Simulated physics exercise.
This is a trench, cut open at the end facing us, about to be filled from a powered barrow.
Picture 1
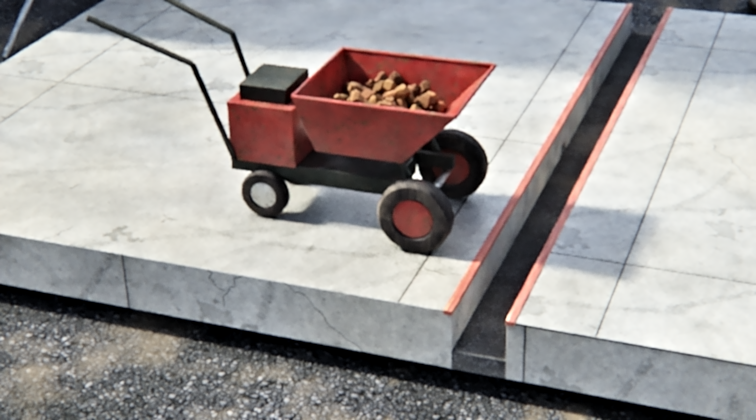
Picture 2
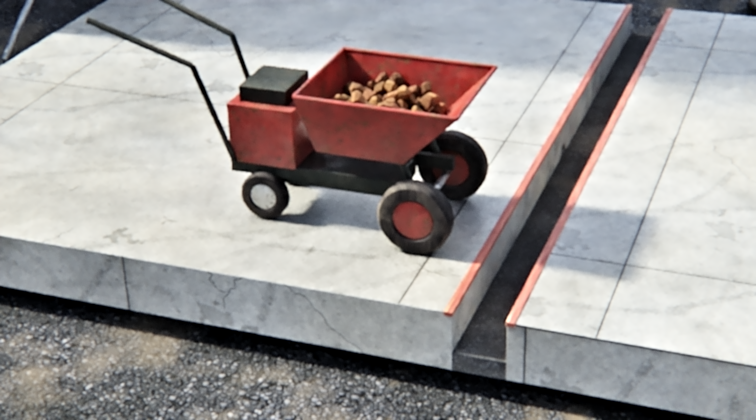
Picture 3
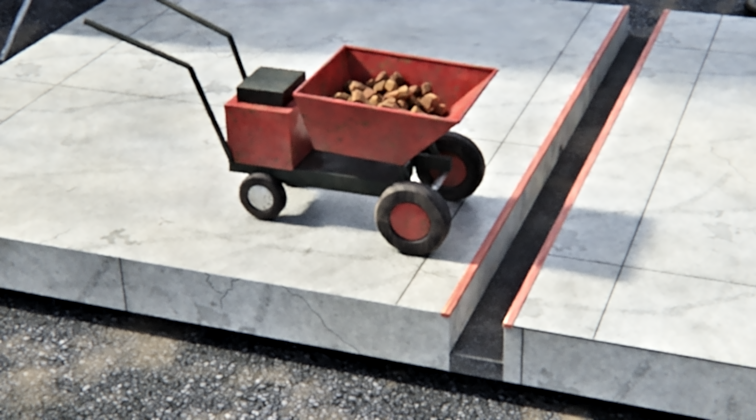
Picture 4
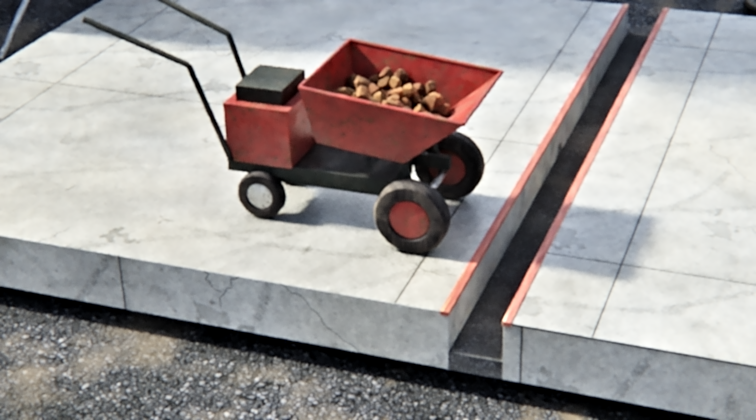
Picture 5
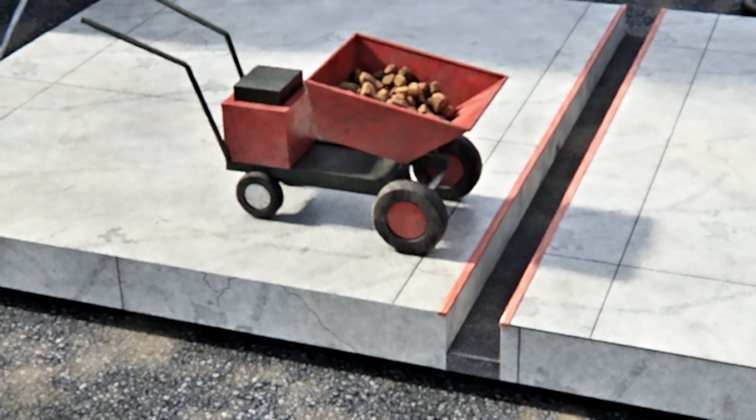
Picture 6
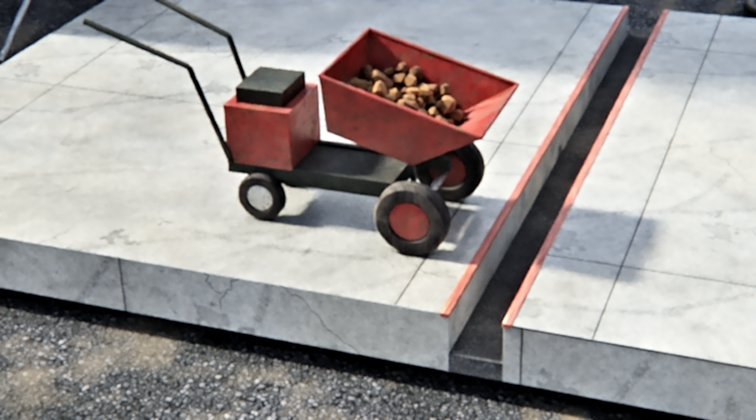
On pale stone slabs beside a narrow, red-edged trench, a red powered barrow stood loaded with brown lumps, and then its skip slowly tilted forward to the right while the wheels stayed put.
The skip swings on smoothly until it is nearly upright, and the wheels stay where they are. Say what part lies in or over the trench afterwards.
The trench takes only the smaller part.
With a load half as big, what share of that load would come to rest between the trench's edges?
Roughly 0 in a hundred.
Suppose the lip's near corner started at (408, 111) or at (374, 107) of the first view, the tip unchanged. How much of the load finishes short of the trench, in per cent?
Roughly 0 per cent, and 20 per cent.
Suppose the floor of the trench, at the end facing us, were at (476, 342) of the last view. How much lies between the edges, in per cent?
About 0 per cent.
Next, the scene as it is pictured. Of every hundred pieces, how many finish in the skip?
Close to 15 per cent.
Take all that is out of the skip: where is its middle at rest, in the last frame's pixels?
Roughly at (596, 242).
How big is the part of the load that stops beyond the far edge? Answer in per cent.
Roughly 85 in a hundred.
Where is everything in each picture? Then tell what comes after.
The first frame shows lip of the skip near (455, 117), level; top of the load near (389, 103), clay clods; first edge of the trench near (465, 282); far edge near (525, 292), the trench under half as wide as the skip, and about as deep as wide.
The second frame shows lip of the skip near (456, 119), level; top of the load near (367, 108).
The third frame shows lip of the skip near (458, 122), tipped barely; top of the load near (367, 108).
The fourth frame shows lip of the skip near (463, 124), tipped a little; top of the load near (379, 99).
The fifth frame shows lip of the skip near (469, 130), tipped a little; top of the load near (370, 96).
The sixth frame shows lip of the skip near (481, 138), tipped clearly; top of the load near (380, 93); first edge of the trench near (462, 284); far edge near (522, 294).
Shortly afterwards, skip tipped steeply; the whole lot in the skip.
Next, skip tipped right over; near two thirds in the skip; near a third beyond it.
Some moments later, skip tipped right over; near a quarter in the skip; the bulk beyond it.
In the end, skip tipped right over; near a quarter in the skip; none at all in or heaped over the trench; the bulk beyond it.
